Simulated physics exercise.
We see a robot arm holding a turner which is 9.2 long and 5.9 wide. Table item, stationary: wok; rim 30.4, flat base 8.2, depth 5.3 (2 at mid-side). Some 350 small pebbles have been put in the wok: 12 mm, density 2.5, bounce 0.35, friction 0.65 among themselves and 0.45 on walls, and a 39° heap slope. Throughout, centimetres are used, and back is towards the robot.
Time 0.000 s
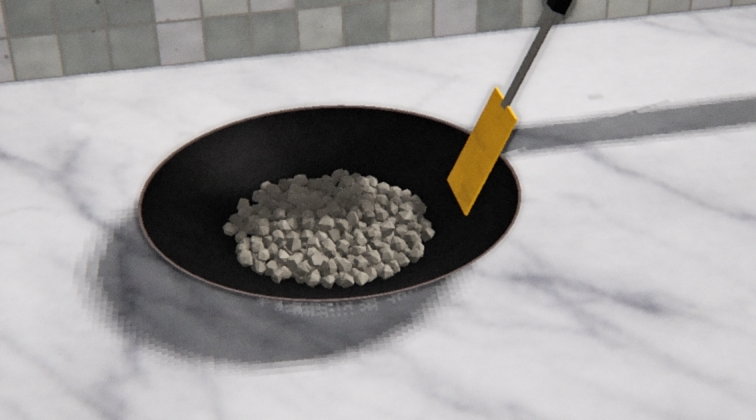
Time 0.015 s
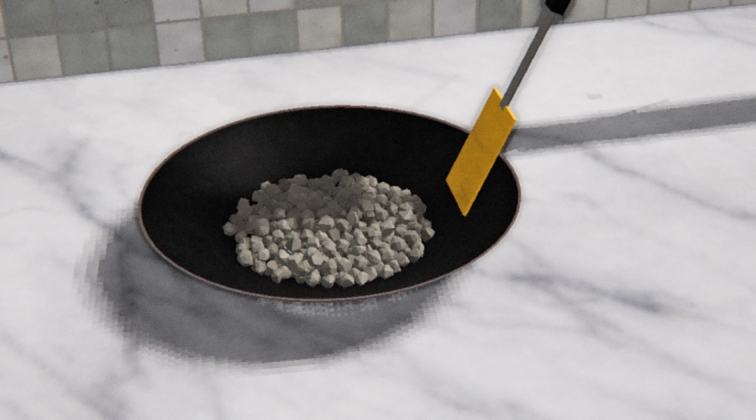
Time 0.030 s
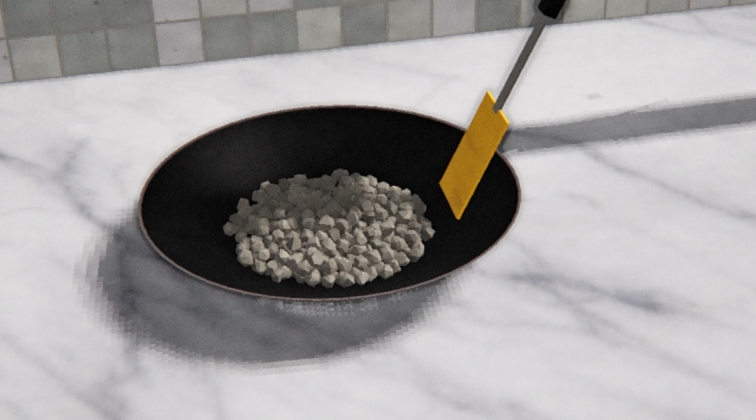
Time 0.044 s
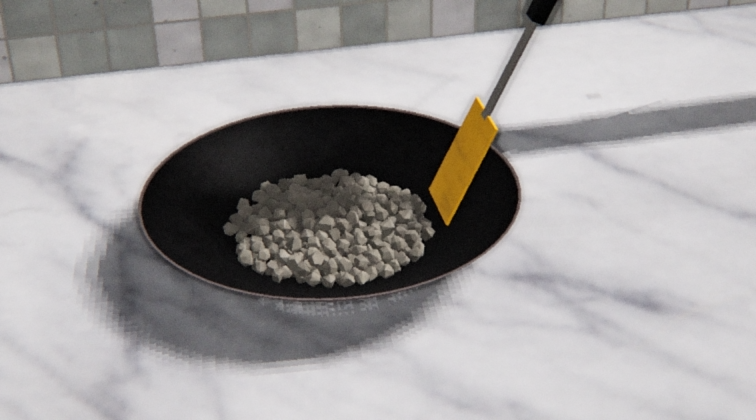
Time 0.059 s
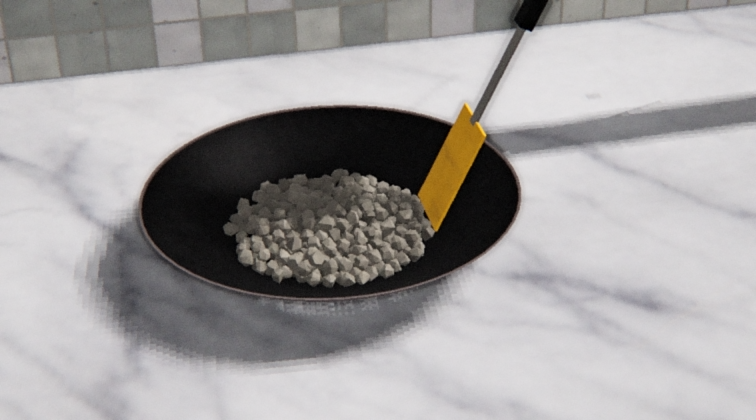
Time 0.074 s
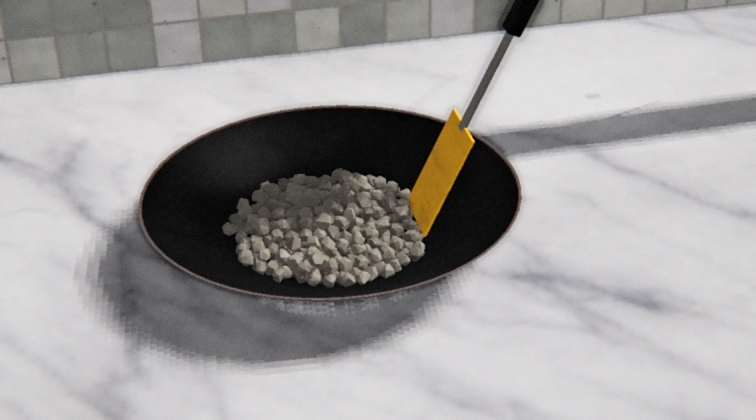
A black wok with a thin reddish-brown rim sits on a white, grey-veined marble counter before a grey-green tiled wall, seen from above at an angle by a still camera. Small grey pebbles lie heaped inside it, and a yellow turner with a dark handle slants in from the upper right. The turner, barely moving at first, slides left and slightly down to the heap's right edge, nudging a few pebbles.
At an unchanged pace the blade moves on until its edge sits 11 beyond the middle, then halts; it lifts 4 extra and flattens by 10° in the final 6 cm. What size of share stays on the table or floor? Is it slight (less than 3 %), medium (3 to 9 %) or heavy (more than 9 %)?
Heavy.
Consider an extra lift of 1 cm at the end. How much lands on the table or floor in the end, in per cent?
30 %.
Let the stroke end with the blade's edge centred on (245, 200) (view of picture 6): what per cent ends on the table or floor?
Close to 5 per cent finishes on the table or floor.
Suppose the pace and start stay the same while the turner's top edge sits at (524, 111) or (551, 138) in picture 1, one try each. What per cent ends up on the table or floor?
Some 25 and 25 per cent.
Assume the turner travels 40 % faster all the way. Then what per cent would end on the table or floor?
Some 30 in a hundred.
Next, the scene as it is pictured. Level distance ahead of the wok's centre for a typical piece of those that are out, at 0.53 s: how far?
About 22 cm.
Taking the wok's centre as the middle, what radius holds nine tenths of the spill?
Radial distance: Approx. 30 cm.
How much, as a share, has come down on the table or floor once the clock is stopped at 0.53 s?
Roughly 25 percent of it.
After 0.18 s, sloping 64°, highest piece 6 above the table; 349 in the wok.
After 0.28 s, sloping 62°, highest piece 8 above the table; 341 in the wok, 8 on the blade or in flight.
After 0.53 s, sloping 54°, highest piece 6 above the table; 259 in the wok, 89 on the table or floor, 1 on the blade or in flight.
After 1.58 s, sloping 54°, highest piece 5 above the table; 259 in the wok, 90 on the table or floor.
In the end, 259 in the wok, 90 on the table or floor. That is 26 % on the table or floor.
